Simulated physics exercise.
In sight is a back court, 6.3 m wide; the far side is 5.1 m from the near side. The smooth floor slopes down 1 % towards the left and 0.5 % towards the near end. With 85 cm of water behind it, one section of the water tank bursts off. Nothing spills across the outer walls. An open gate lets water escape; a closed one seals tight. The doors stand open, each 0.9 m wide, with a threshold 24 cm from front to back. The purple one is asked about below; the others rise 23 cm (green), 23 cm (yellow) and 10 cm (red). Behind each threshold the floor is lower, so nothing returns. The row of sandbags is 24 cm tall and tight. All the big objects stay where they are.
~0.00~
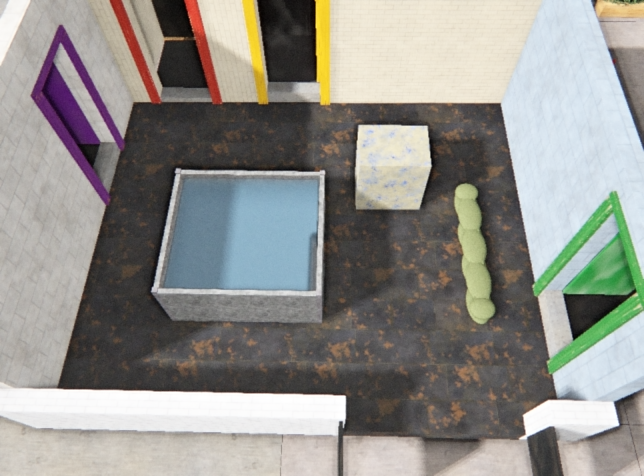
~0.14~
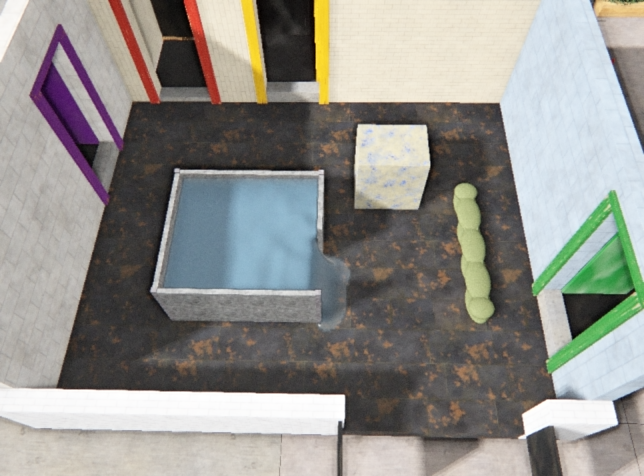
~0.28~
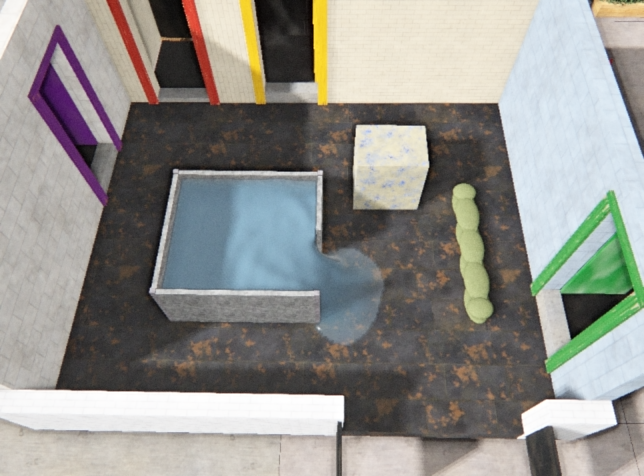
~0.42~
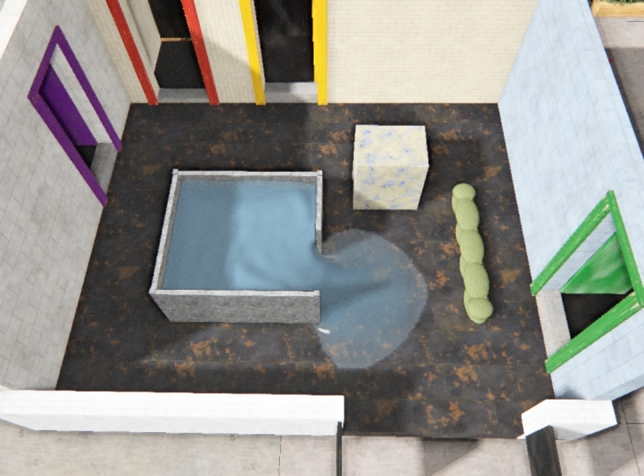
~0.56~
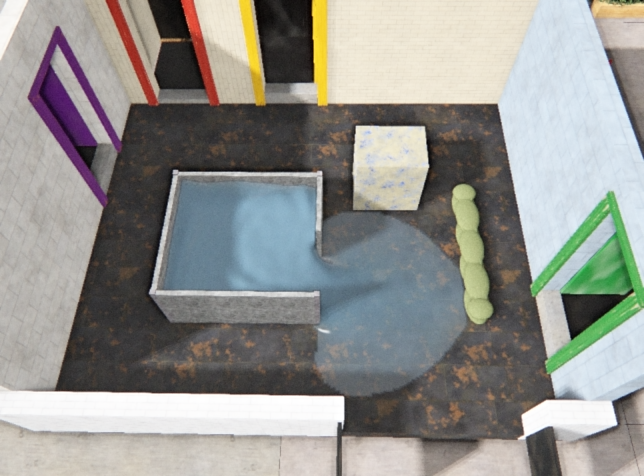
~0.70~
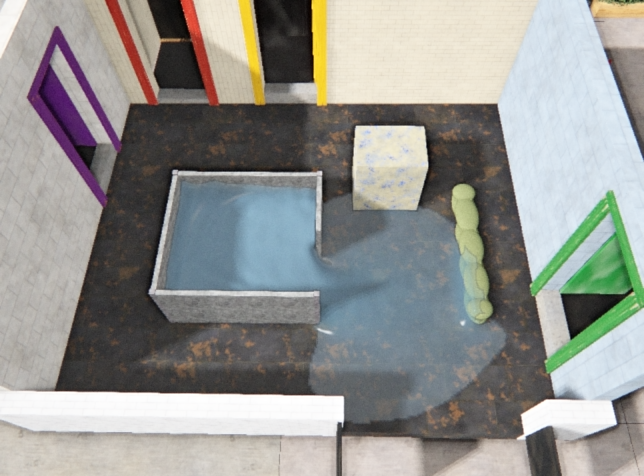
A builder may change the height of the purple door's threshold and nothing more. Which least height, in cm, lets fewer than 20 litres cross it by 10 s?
Some 8.5 cm above the ground.
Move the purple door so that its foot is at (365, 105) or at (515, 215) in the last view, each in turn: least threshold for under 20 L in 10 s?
About 7.5 and 6.5 cm.
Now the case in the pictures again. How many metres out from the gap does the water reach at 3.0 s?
Some 4.4 m out.
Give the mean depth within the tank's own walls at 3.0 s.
Some 37 cm.
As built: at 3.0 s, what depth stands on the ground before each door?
Depths in cm: Green 14, yellow 2, purple 0, red 0.
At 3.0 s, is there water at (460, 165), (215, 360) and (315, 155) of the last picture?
In that order: Under water, not reached, dry.
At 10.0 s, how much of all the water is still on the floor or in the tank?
Roughly 60 in a hundred.
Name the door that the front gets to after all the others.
Last comes the purple one.
After 1.4 s water covers 30 % of the floor, deepest (45 cm) near (542, 399); it has not reached the purple door.
After 3.0 s water covers 40 % of the floor, deepest (26 cm) near (326, 302); it has not reached the purple door.
After 10.0 s water covers 85 % of the floor, deepest (12 cm) near (172, 105); 9 cm at the purple door, 0 litres in over its 23 cm threshold.
At the purple door as built, the water arrived by 6.2 s and peaked near 15 cm at 6.8 s.
Run again over the same 10 s with other heights there, 36 litres in over 7 cm, 6 litres over 10.5 cm. The limit of 20 litres is kept from about 8.5 cm up.
